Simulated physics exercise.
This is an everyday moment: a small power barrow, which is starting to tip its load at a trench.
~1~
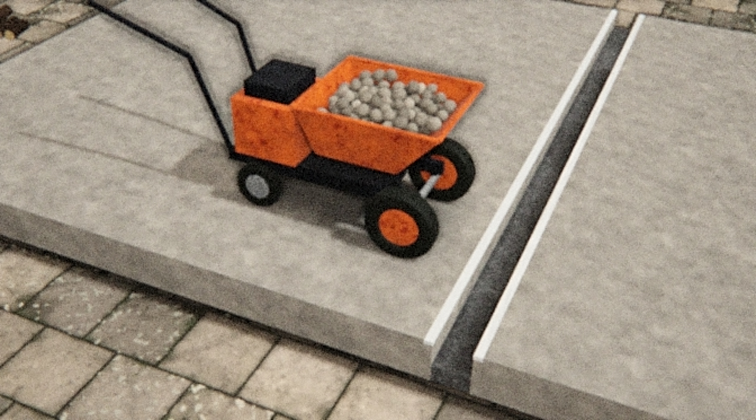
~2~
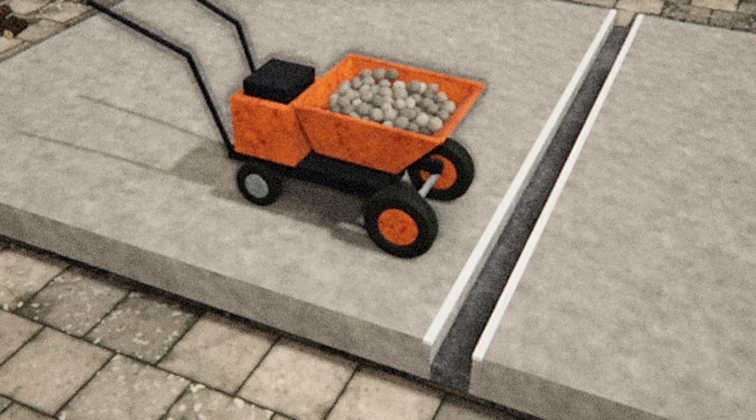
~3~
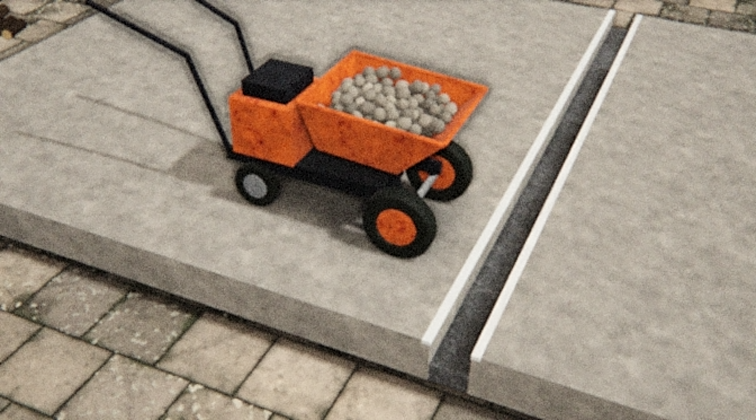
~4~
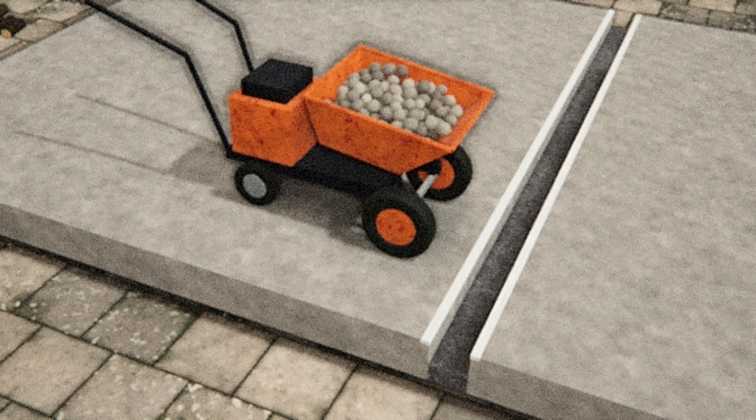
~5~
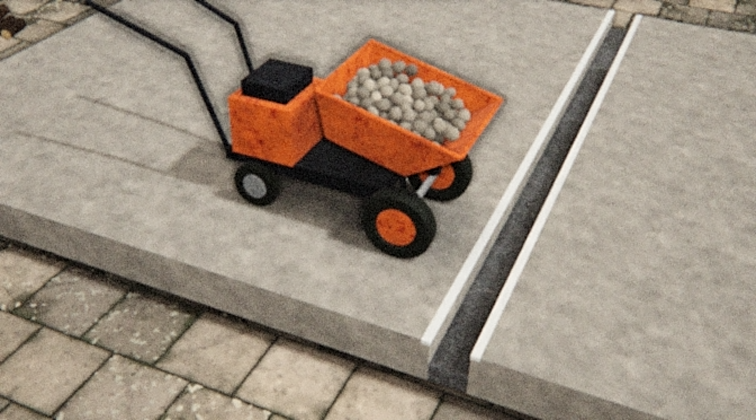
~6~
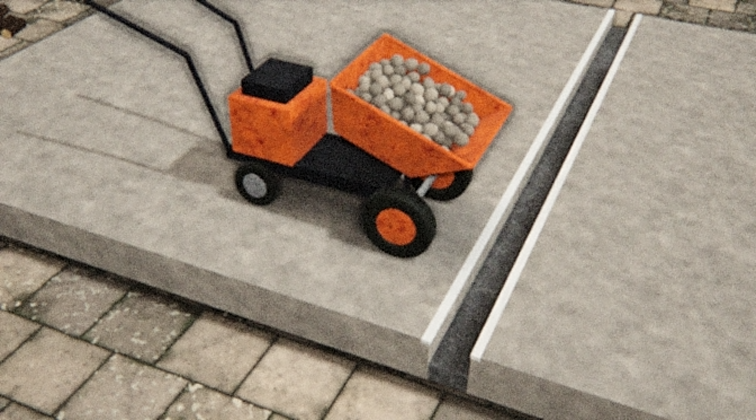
Orange power barrow standing on a concrete slab beside a narrow trench, its skip of rounded stones gradually tilting forward to the right.
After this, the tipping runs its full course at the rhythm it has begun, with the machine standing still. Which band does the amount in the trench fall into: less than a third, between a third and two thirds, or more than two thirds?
Trench receives below a third.
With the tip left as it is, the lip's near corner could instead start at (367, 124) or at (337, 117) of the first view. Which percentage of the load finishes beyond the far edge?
Roughly 10 per cent at the first spot and 0 per cent at the second.
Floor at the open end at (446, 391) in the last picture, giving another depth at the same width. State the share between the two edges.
10 per cent, roughly.
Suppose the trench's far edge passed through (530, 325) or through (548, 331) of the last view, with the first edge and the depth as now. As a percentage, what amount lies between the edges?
I'd put it near 60 in a hundred, then near 80 in a hundred.
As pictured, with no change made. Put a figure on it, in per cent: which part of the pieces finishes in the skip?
Some 0 in a hundred.
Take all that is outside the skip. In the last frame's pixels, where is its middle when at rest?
(566, 259).
Shortly afterwards, skip tipped steeply; the whole lot in the skip.
Next, skip tipped steeply; the bulk in the skip; near a quarter beyond it; only a few falling.
Some moments later, skip tipped right over; near a quarter in the skip; only a few in or heaped over the trench; the bulk beyond it.
In the end, skip tipped right over; only a few in the skip; a little in or heaped over the trench; the bulk beyond it.
